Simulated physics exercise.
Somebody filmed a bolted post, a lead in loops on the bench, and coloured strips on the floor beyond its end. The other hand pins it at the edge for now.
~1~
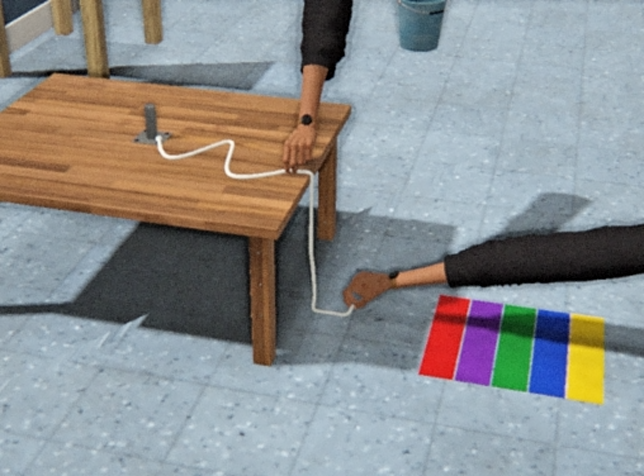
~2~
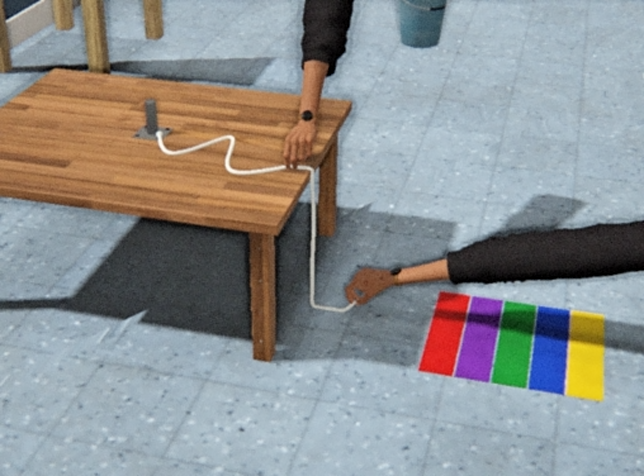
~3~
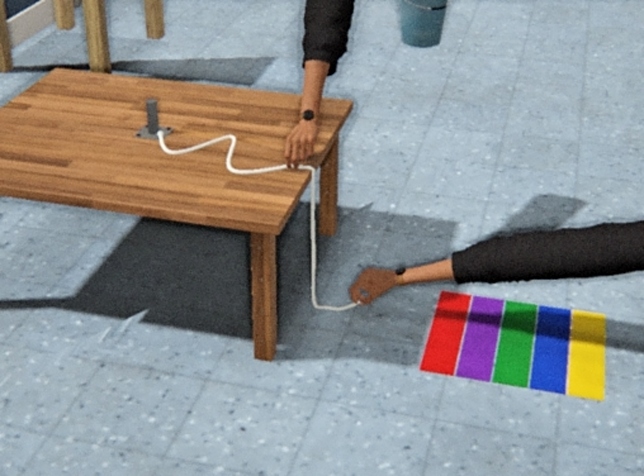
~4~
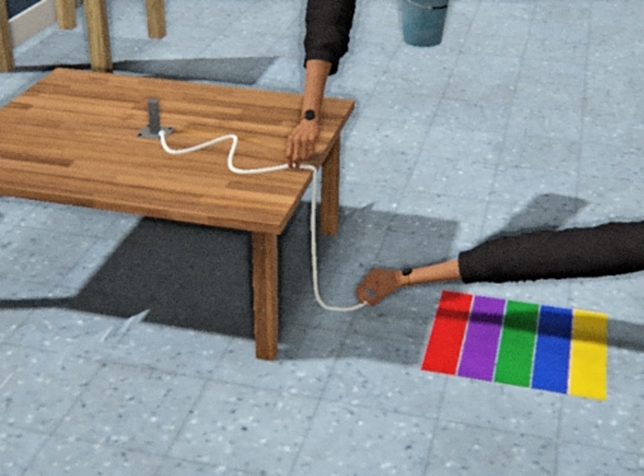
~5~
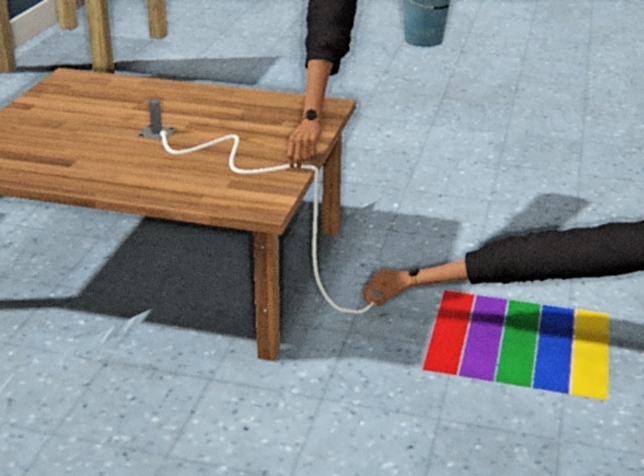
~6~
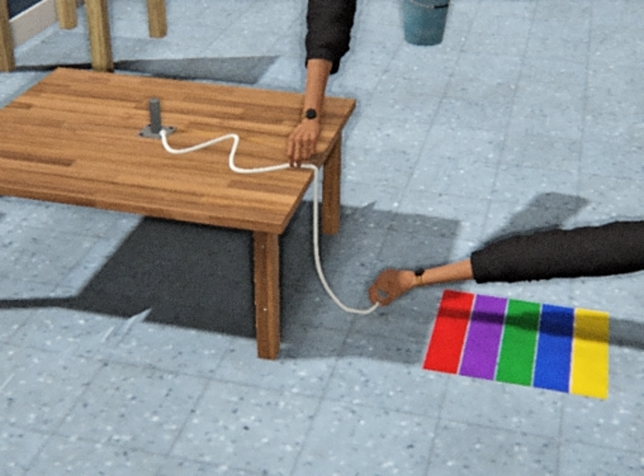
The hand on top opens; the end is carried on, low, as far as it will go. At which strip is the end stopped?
The yellow one.
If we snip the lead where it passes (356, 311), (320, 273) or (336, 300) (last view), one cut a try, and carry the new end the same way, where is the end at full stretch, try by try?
About (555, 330), (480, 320) and (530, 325).
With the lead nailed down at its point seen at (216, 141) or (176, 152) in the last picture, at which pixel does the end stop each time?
Near (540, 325) and (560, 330).
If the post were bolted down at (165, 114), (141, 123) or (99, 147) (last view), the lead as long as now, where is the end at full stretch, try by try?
In that order: (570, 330), (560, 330) and (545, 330).
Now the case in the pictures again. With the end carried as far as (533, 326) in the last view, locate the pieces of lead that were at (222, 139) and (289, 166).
About (255, 152), and the other about (346, 236).
A little later, end near (533, 326); over green.
Next, end near (568, 332); over blue.
When it is tight, end near (589, 335); over yellow. It halts on the yellow strip.
